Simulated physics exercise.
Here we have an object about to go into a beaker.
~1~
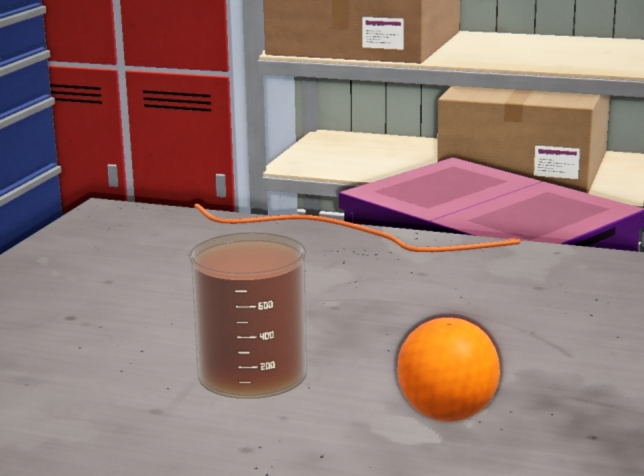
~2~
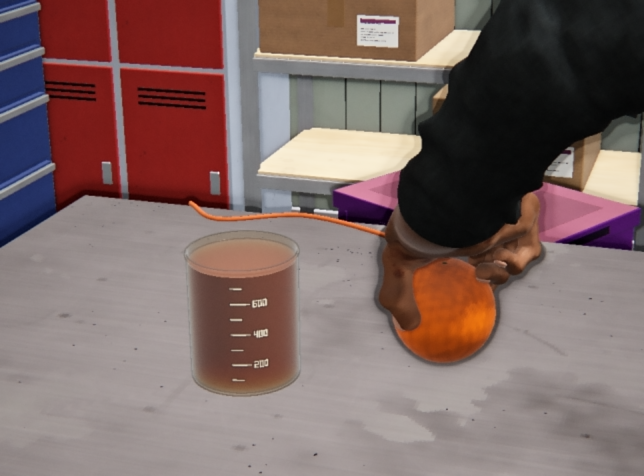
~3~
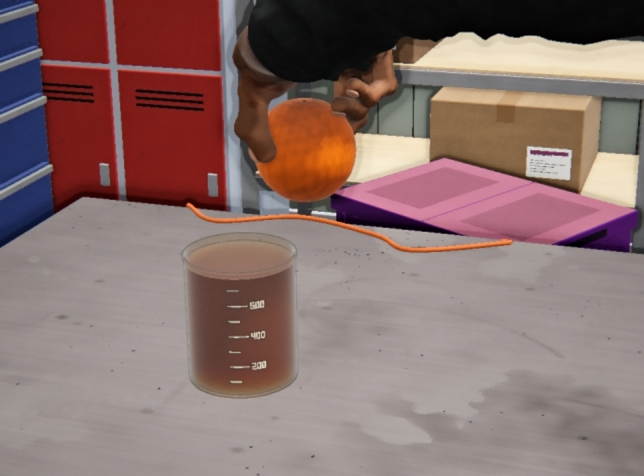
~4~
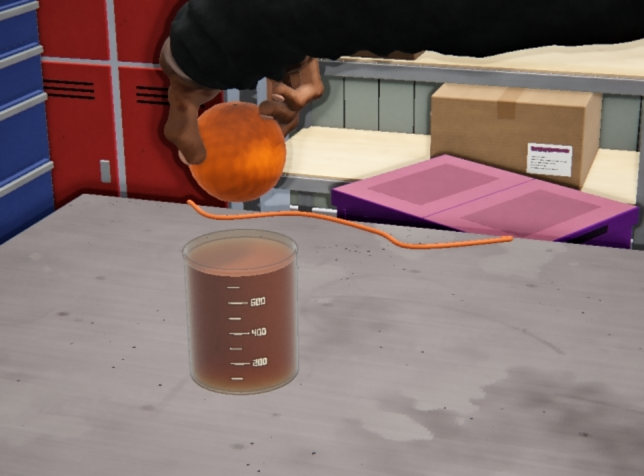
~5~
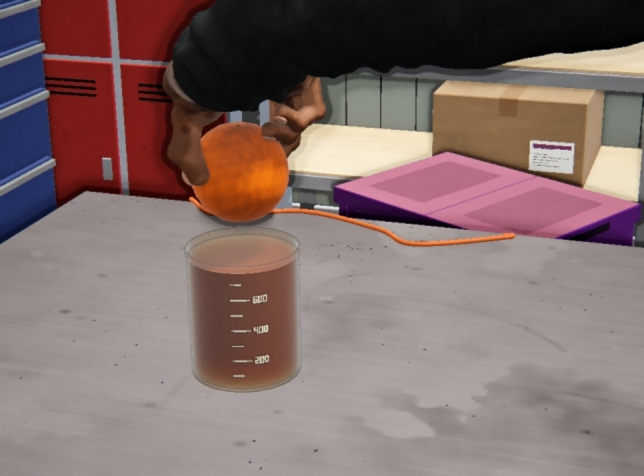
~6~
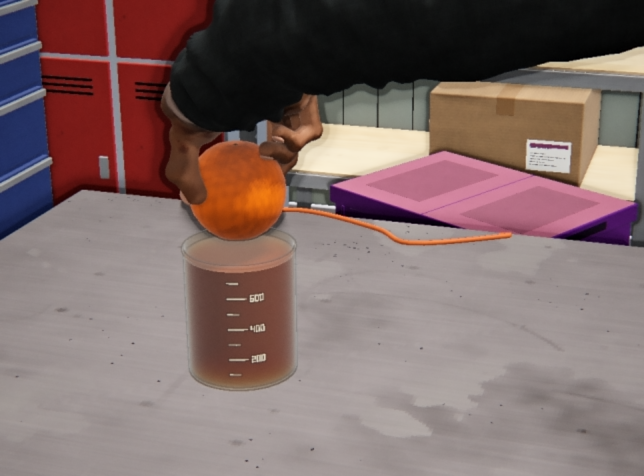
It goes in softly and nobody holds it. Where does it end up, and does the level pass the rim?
It stays at the surface, and the beaker overflows.
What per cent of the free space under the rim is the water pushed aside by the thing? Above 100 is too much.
Near 500 in a hundred.
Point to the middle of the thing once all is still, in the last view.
At about (240, 271).
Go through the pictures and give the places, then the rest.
In the first picture, the orange lies on the top at (448, 369); beaker (250, 313) nearly full.
In the second picture, a hand picks up the orange at (443, 310); beaker nearly full, surface at (242, 259).
In the third picture, the orange is carried over at (305, 150); beaker (242, 312) nearly full.
In the fourth picture, the orange is above the beaker at (237, 152); beaker nearly full, surface at (241, 257).
In the fifth picture, the orange comes down at (240, 172); beaker (245, 306) nearly full.
In the sixth picture, the orange is just over the surface at (237, 190); beaker nearly full, surface at (239, 253).
Next, the orange enters the iced tea; the beaker is full to the brim; it has run over.
After that, the orange comes up again; the beaker is full to the brim; it has run over.
Finally, the orange rides on the surface; the beaker is full to the brim; it has run over.
